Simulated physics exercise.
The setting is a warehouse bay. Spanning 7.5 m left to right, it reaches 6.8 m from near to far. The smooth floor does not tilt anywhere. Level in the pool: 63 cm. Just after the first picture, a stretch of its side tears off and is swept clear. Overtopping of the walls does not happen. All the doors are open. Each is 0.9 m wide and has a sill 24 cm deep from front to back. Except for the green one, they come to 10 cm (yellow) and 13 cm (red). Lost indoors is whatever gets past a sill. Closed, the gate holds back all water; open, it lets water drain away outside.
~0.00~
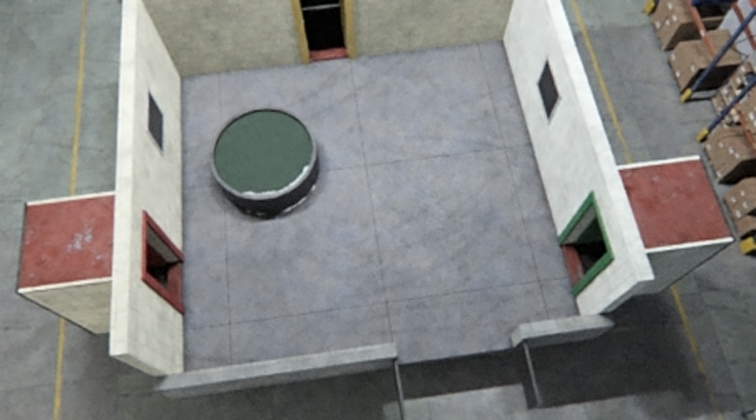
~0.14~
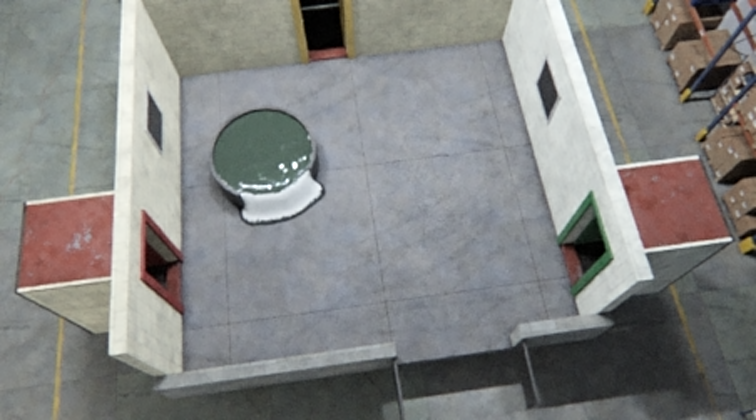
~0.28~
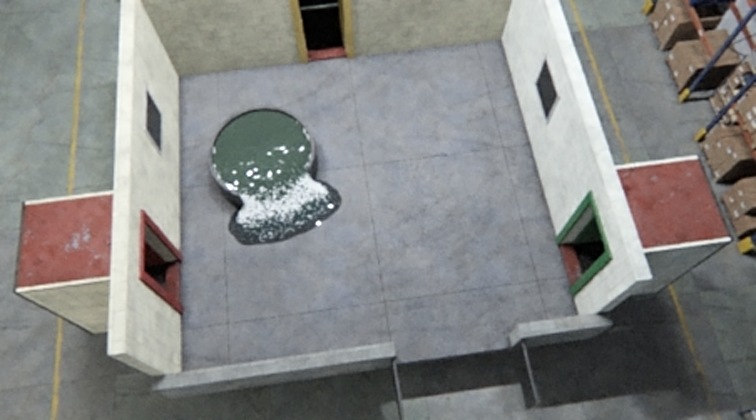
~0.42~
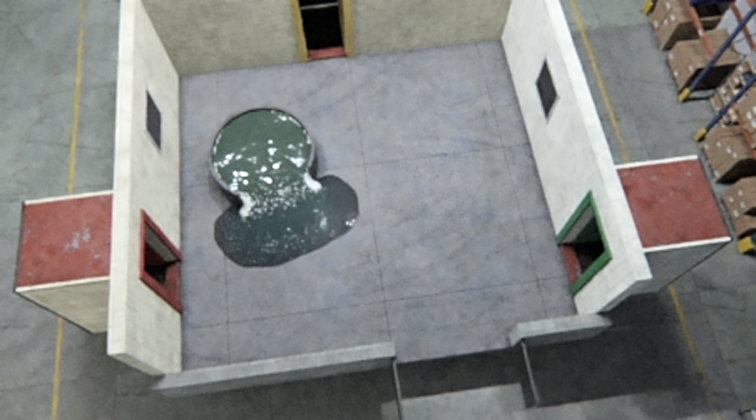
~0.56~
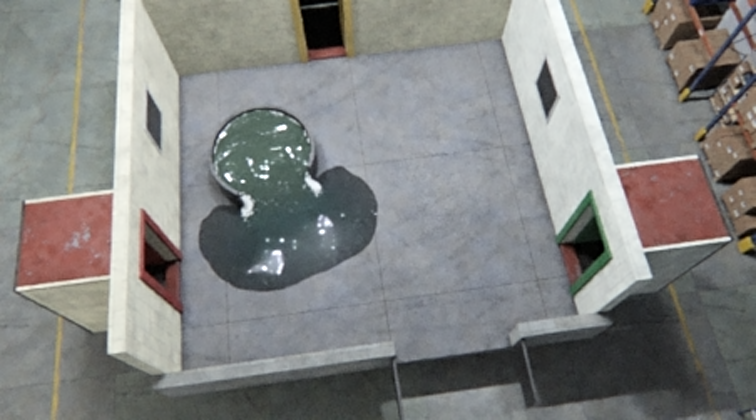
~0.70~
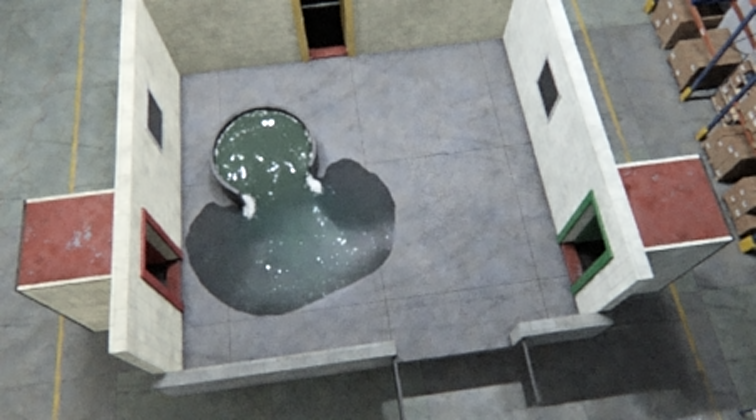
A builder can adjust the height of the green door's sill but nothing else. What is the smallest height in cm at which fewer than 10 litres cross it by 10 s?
About 8 cm.
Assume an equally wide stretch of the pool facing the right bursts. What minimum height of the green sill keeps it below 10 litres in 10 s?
About 9.0 cm.
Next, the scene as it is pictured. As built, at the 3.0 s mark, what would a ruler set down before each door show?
Green 0, yellow 0, red 2 cm.
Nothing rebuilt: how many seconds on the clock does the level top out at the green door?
Around 4.5 seconds.
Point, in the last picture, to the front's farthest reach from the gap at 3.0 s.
At about (568, 325).
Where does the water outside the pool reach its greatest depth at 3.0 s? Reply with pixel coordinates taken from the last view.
Look close to (183, 379).
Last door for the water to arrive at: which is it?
The yellow door comes last.
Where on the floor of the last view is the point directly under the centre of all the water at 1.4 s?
(286, 214).
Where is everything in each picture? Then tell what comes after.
The first picture shows still water, 63 cm deep, in the pool at (264, 153); the green door at (582, 249) is dry.
In the second picture, the gap is at (282, 202), the front 0.3 m out at (321, 193); the back of the pool holds 63 cm.
In the third picture, the gap is at (282, 203), the front 0.7 m out at (336, 204); the back of the pool holds 63 cm.
In the fourth picture, the gap is at (282, 203), the front 1.2 m out at (348, 227); the back of the pool holds 62 cm.
In the fifth picture, the front is at (360, 247), 1.7 m from the gap at (282, 203); 5.0 m2 of floor is wet, 56 cm left at the back.
In the sixth picture, the front is at (378, 262), 2.2 m from the gap at (283, 202); 7.3 m2 of floor is wet, 55 cm left at the back; 3.5 m in a straight line remain to the green door at (582, 248).
After 1.4 s water covers 35 % of the floor, deepest (24 cm) near (279, 213); it has not reached the green door.
After 3.0 s water covers 40 % of the floor, deepest (22 cm) near (183, 379); it has not reached the green door.
After 10.0 s water covers 85 % of the floor, deepest (6 cm) near (180, 93); 6 cm at the green door, 1 litre in over its 11 cm sill.
At the green door as built, the water arrived by 3.4 s and peaked near 12 cm at 4.4 s.
With a sill of 7 cm, 18 litres would have come in within the 10 s; with 9.5 cm, 4 litres. So under 10 litres takes about 8 cm.
